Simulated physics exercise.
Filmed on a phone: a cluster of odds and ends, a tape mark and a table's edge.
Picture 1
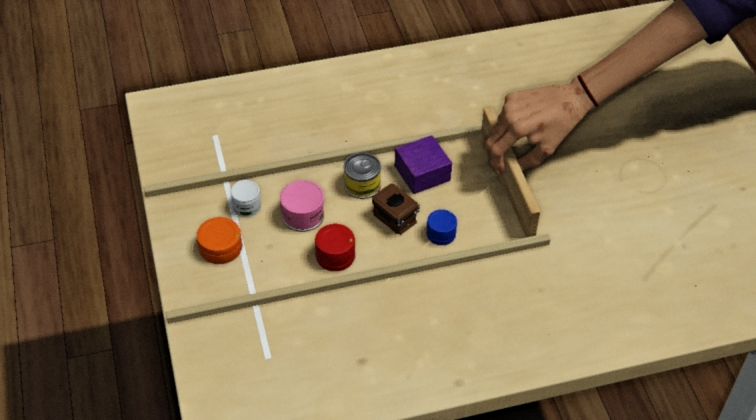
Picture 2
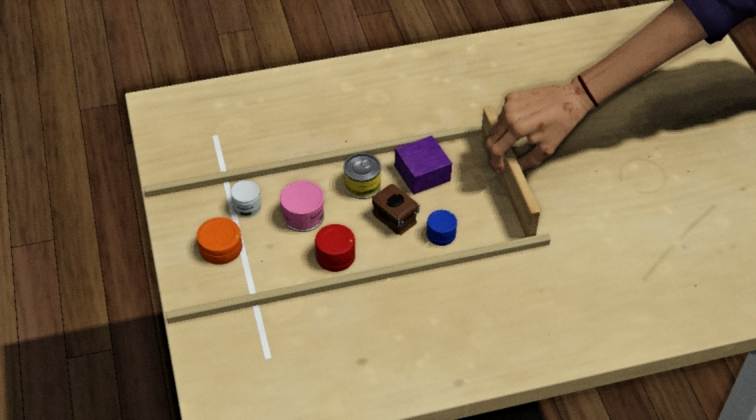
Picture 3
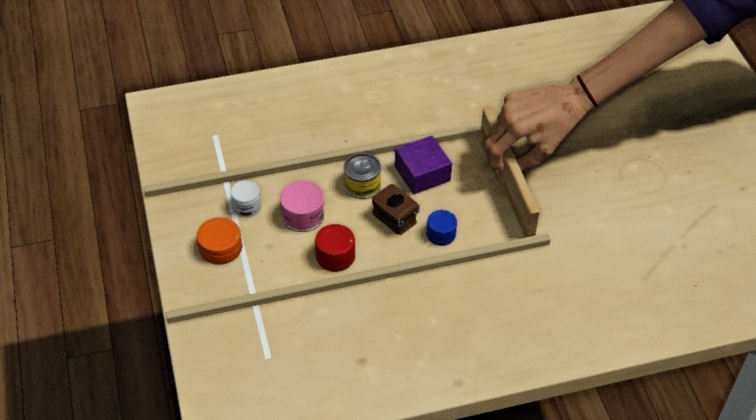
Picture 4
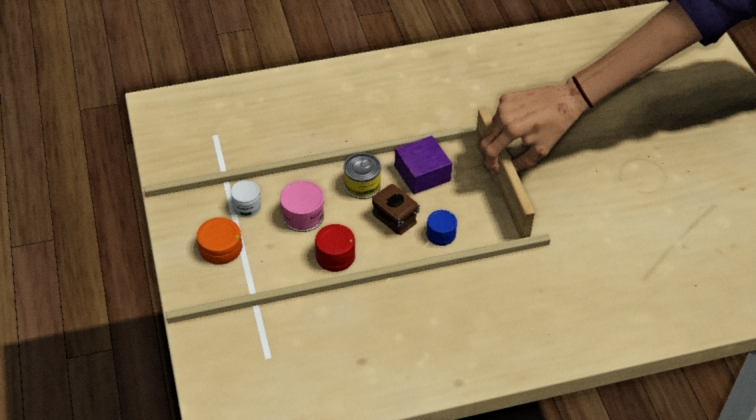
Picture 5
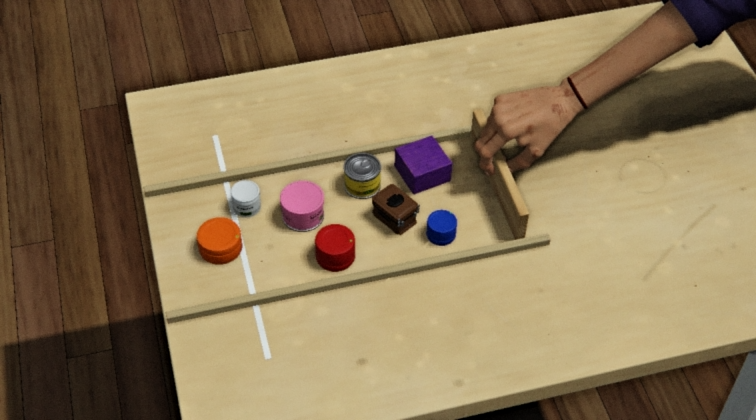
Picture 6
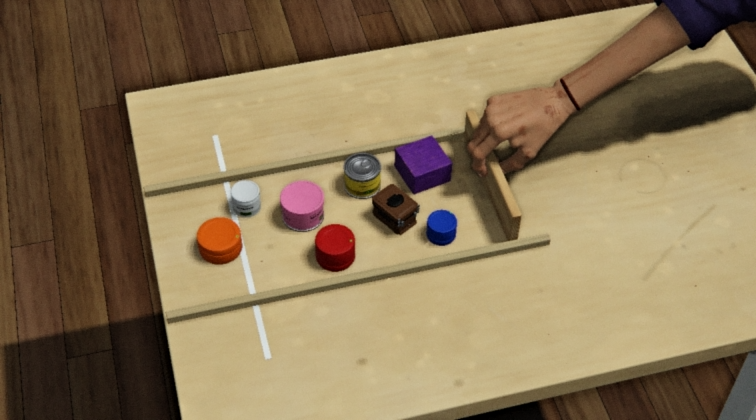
A person's hand, with a dark band at the wrist and a purple sleeve, grips an upright wooden board on a pale tabletop above a dark plank floor, seen from above at an angle. Between two thin wooden rails sit an orange lid and white tub at the left by a white tape line, then pink, red, yellow, brown, purple and blue items. The hand slides the board slightly left, touching nothing else, while the objects and camera stay still.
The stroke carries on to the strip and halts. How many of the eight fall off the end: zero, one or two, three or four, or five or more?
The number that fall off is one or two.
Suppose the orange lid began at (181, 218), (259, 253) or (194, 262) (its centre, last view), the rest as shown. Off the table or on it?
In that order, it drops off; stays on; stays on.
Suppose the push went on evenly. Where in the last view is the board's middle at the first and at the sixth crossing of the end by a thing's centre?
Near (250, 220) and (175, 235).
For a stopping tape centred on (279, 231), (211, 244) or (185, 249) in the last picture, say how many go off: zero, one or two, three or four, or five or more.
One after another: Zero; three or four; 5 or more.
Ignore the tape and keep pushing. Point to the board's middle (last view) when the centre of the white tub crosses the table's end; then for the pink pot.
Near (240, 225) and (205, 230).
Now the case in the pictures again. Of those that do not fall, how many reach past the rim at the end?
It comes to 1.
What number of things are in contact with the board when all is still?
In contact: 3.
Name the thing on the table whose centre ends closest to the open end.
That is the white tub.
Early on, none off yet; orange lid at rest near (220, 241); white tub at rest near (246, 199); pink pot travelled a little near (292, 211).
Finally, the number that fall off is one or two; lost, orange lid.
